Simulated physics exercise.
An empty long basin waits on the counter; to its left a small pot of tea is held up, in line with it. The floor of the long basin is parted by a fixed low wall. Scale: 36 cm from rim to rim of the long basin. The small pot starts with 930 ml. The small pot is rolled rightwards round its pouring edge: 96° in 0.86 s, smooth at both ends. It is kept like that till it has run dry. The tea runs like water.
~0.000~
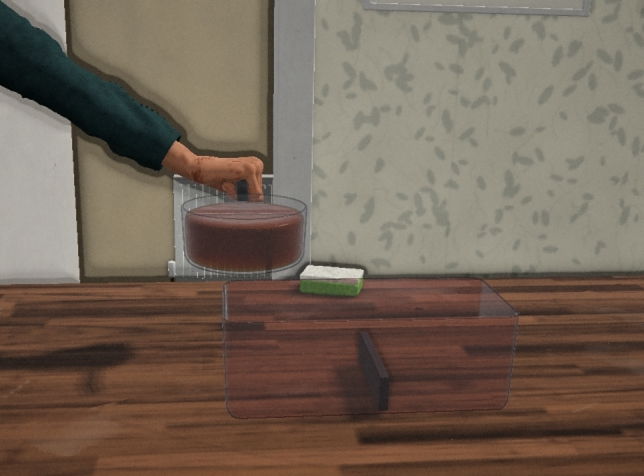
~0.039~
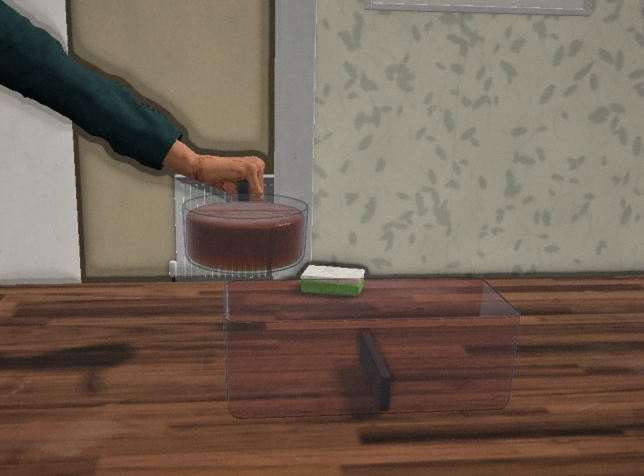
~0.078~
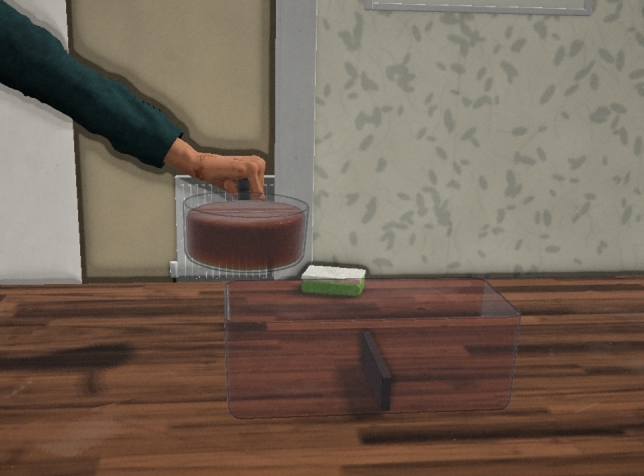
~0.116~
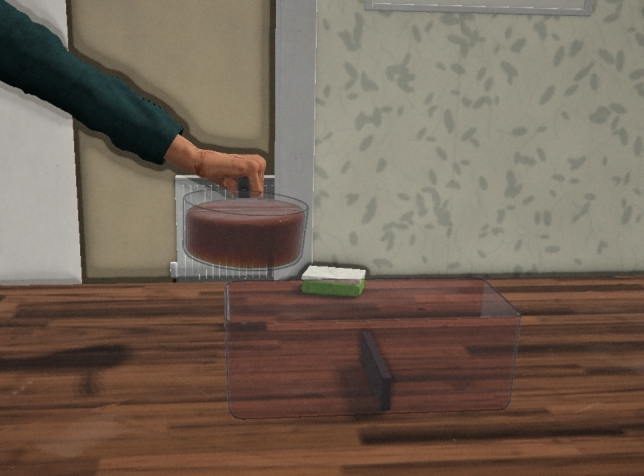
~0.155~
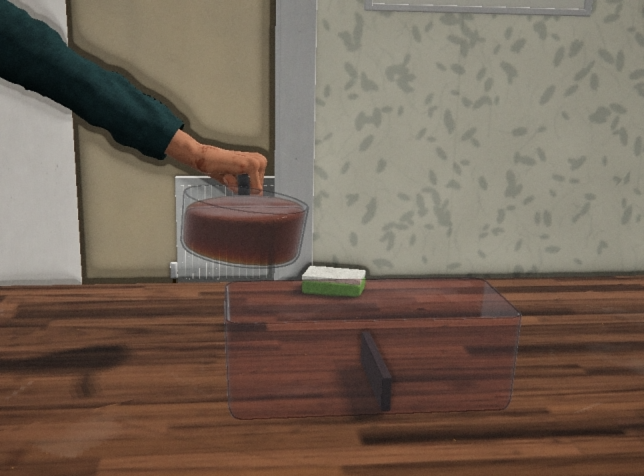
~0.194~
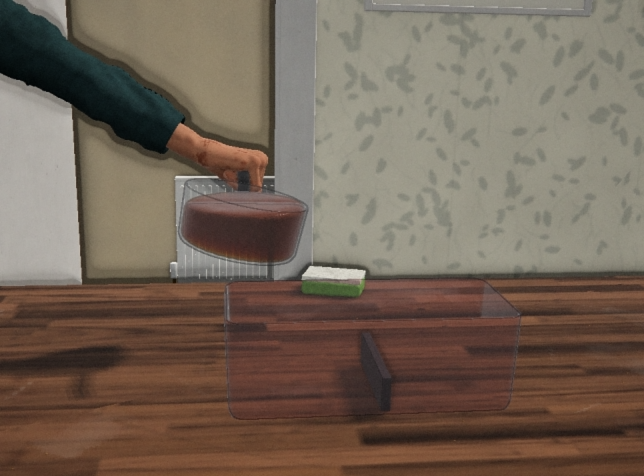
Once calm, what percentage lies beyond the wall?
About 76 per cent.
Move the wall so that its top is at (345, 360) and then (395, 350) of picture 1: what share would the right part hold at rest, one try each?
In turn about 90 and 45 per cent.
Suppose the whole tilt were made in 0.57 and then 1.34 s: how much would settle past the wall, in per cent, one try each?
In turn about 65 and 70 per cent.
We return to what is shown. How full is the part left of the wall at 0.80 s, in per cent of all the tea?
Near 8 in a hundred.
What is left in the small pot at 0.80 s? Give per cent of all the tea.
Near 10 in a hundred.
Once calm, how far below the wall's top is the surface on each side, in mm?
Left about 38 mm, right about 16 mm.
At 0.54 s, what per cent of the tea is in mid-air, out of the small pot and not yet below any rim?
About 36 per cent.
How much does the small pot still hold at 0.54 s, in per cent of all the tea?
About 58 per cent.
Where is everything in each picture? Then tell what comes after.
Tilt 0°; pouring edge (306, 207); surface from (184, 214) to (303, 213); the long basin's rim runs from (224, 302) to (500, 297); the wall's top is at (373, 354), in the first frame.
Tilt 0°; pouring edge (307, 207); surface from (186, 213) to (304, 212), in the second frame.
Tilt 2°; pouring edge (307, 207); surface from (186, 212) to (305, 211), in the third frame.
Tilt 4°; pouring edge (307, 208); surface from (186, 210) to (305, 209), in the fourth frame.
Tilt 7°; pouring edge (307, 208); surface from (185, 208) to (305, 206), in the fifth frame.
Tilt 12°; pouring edge (307, 208); surface from (184, 203) to (306, 204), in the sixth frame.
By 0.54 s the tilt is 67° and 58 per cent is still to pour, 6 is left of the wall and 0 right of it.
By 0.80 s the tilt is 95° and 10 per cent is still to pour, 8 is left of the wall and 62 right of it.
By 1.07 s the tilt is 96° and 1 per cent is still to pour, 19 is left of the wall and 76 right of it.
By 1.36 s the tilt is 96° and 0 per cent is still to pour, 23 is left of the wall and 76 right of it.
At rest 23 per cent lies left of the wall, 76 right of it and 1 outside.
